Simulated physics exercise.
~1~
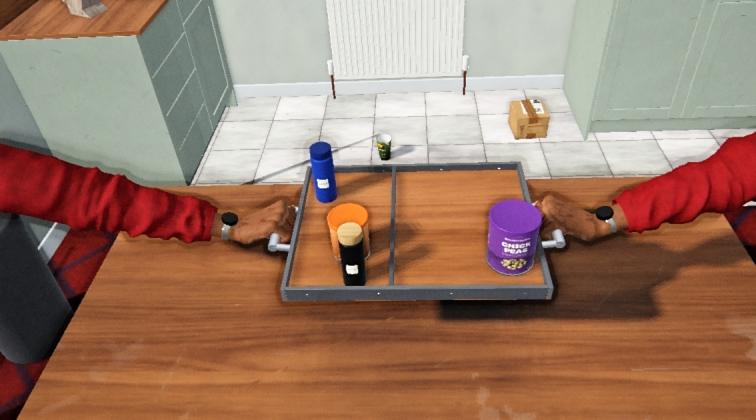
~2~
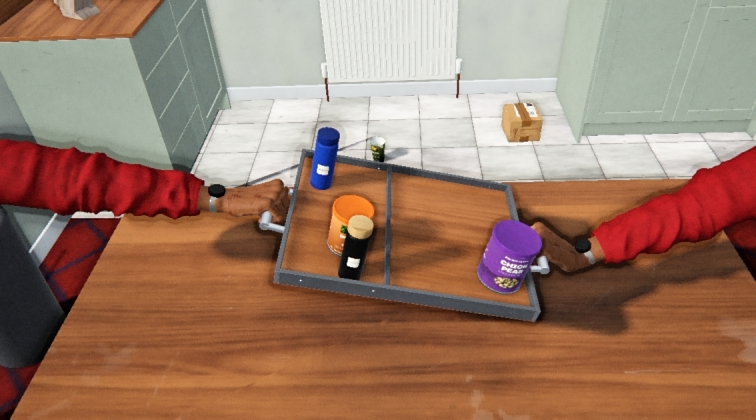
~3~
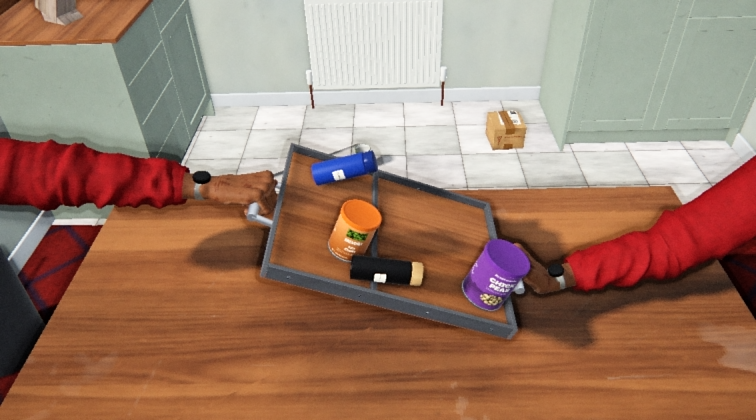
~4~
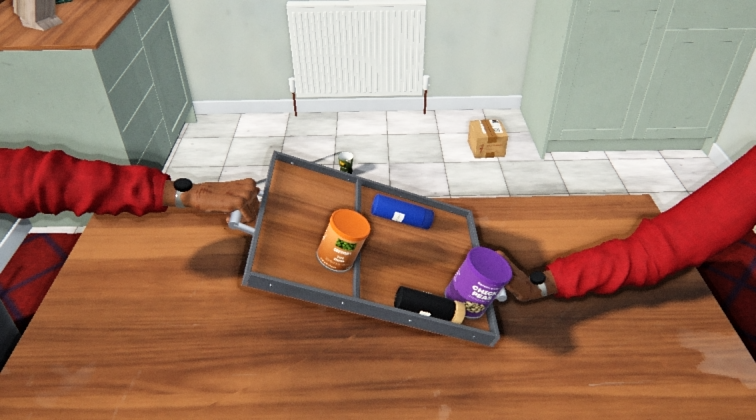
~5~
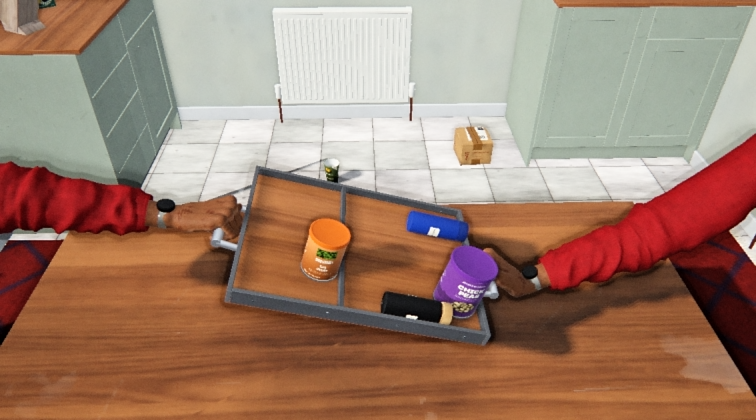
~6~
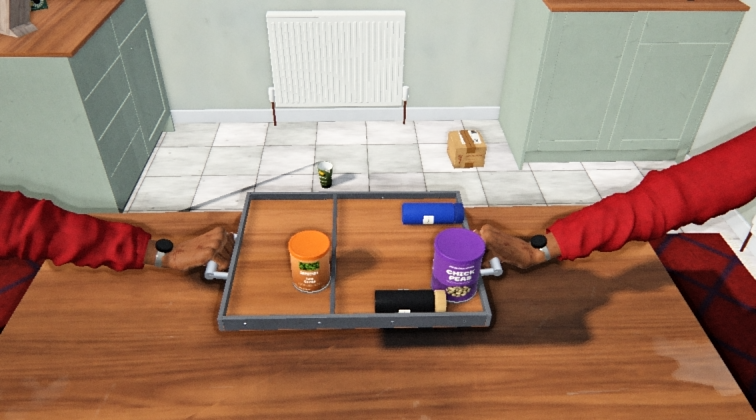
The clip opens on two red-sleeved arms holding a gray-rimmed tray above a wooden table in a kitchen, with a blue shaker, a black shaker and an orange tin left of its cross bar and a purple tin at the right. The hands tip the tray down toward the right, and both shakers topple onto their sides. They travel past the bar into the right section, while the orange tin, leaning, stays in the left. The hands then level the tray. Both shakers end lying down beside the upright purple tin, with the orange tin upright and everything still aboard.
